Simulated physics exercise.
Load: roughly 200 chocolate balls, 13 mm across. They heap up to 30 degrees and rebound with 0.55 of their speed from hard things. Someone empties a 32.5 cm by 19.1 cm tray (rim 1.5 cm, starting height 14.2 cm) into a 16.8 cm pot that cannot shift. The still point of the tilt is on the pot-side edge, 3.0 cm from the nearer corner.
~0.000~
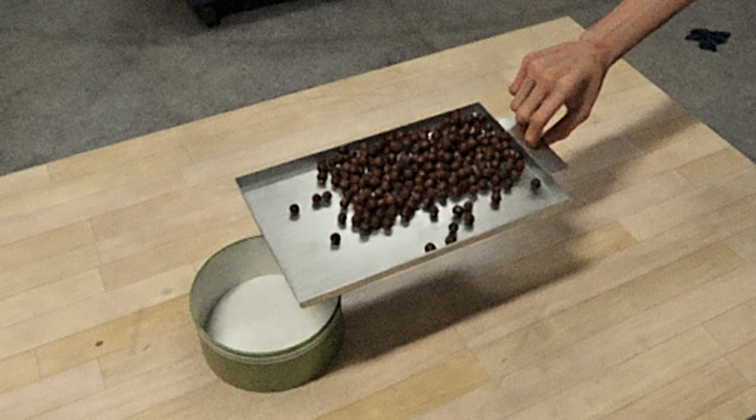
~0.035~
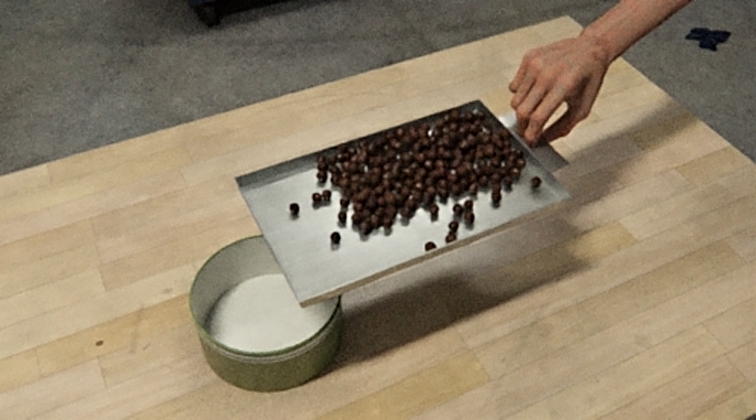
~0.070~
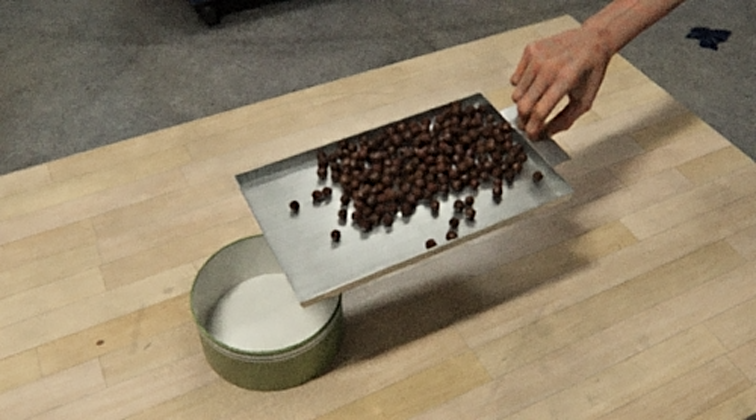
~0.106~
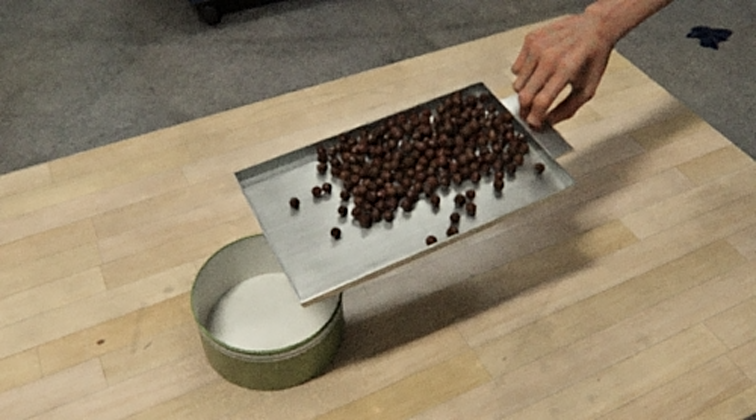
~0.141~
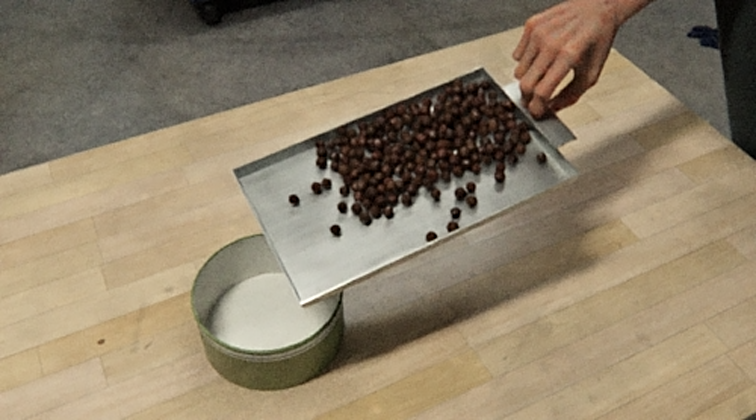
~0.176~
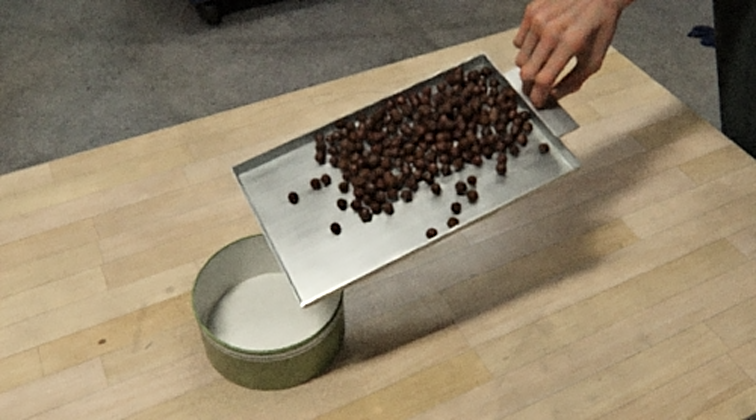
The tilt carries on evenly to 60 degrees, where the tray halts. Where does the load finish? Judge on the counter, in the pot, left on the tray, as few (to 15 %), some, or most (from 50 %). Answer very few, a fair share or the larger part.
Counter: The larger part, pot: Very few, tray: A fair share.
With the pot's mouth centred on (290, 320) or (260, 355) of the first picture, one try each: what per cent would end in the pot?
About 30 and 65 per cent.
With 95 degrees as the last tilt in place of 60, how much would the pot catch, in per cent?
In that case some 15 per cent.
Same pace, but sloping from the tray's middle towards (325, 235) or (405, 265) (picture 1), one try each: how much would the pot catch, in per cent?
Some 25 and 0 per cent.
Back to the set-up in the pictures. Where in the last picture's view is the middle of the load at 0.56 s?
Around (344, 208).
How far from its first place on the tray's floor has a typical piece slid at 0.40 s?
About 3 cm.
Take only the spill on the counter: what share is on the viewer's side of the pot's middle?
Roughly 100 per cent.
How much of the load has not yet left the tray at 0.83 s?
Roughly 35 per cent.
Then, at 0.40 s, tilt 36 degrees; the tray holds 100 %, the pot 0 %.
Then, at 0.56 s, tilt 53 degrees; the tray holds 100 %, the pot 0 %.
After 0.83 s, tilt 60 degrees; the tray holds 35 %, the pot 5 %.
At rest (2.0 s), counter 65 %, pot 5 %, tray 30 %.
